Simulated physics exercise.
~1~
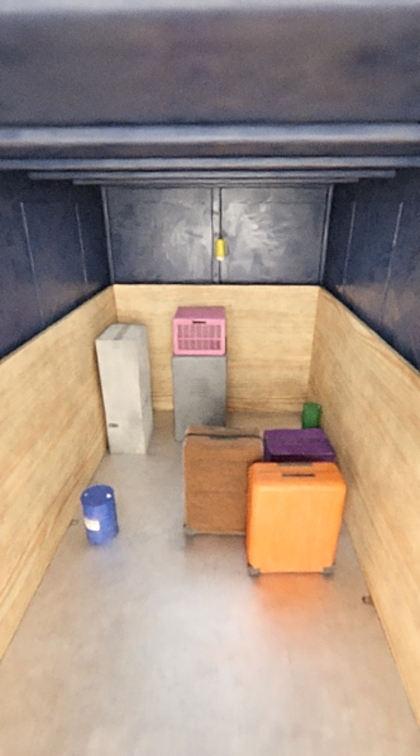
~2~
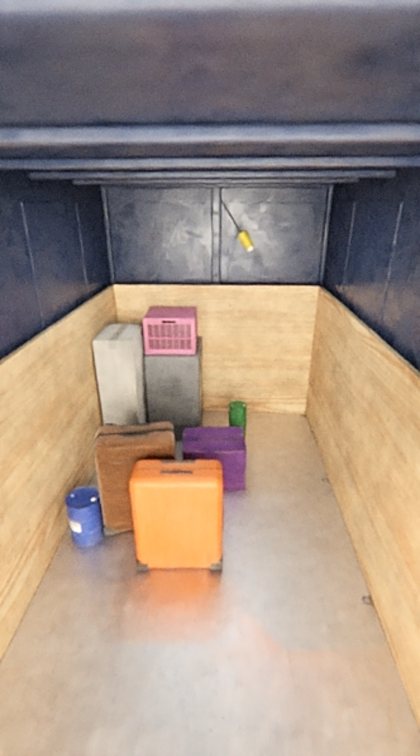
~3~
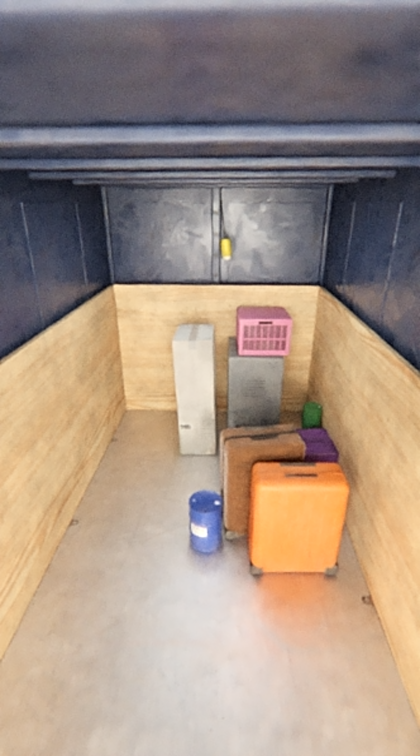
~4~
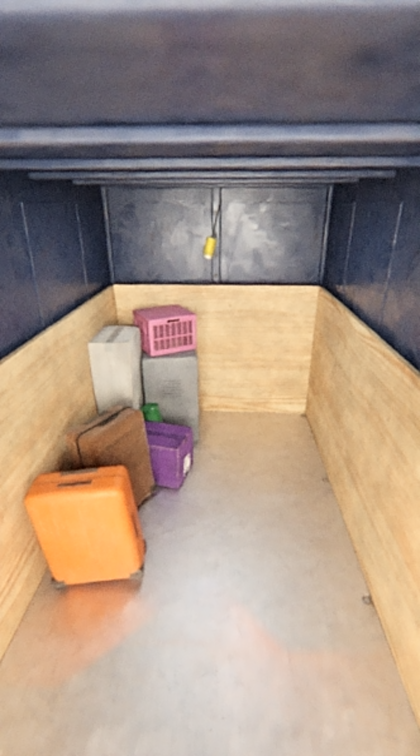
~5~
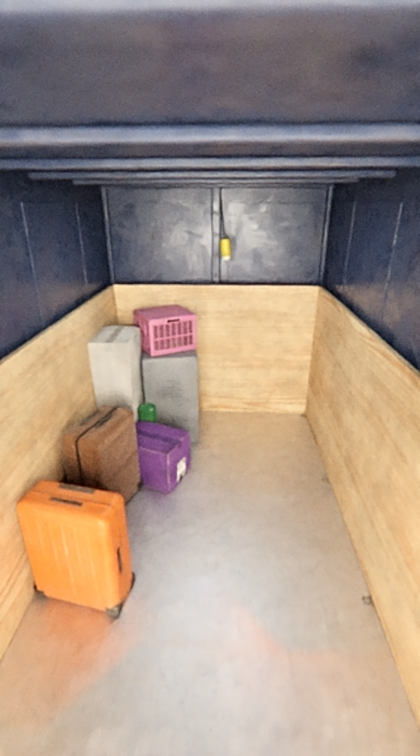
An orange suitcase and other cargo slide left, right, then left, ending along the left wall.
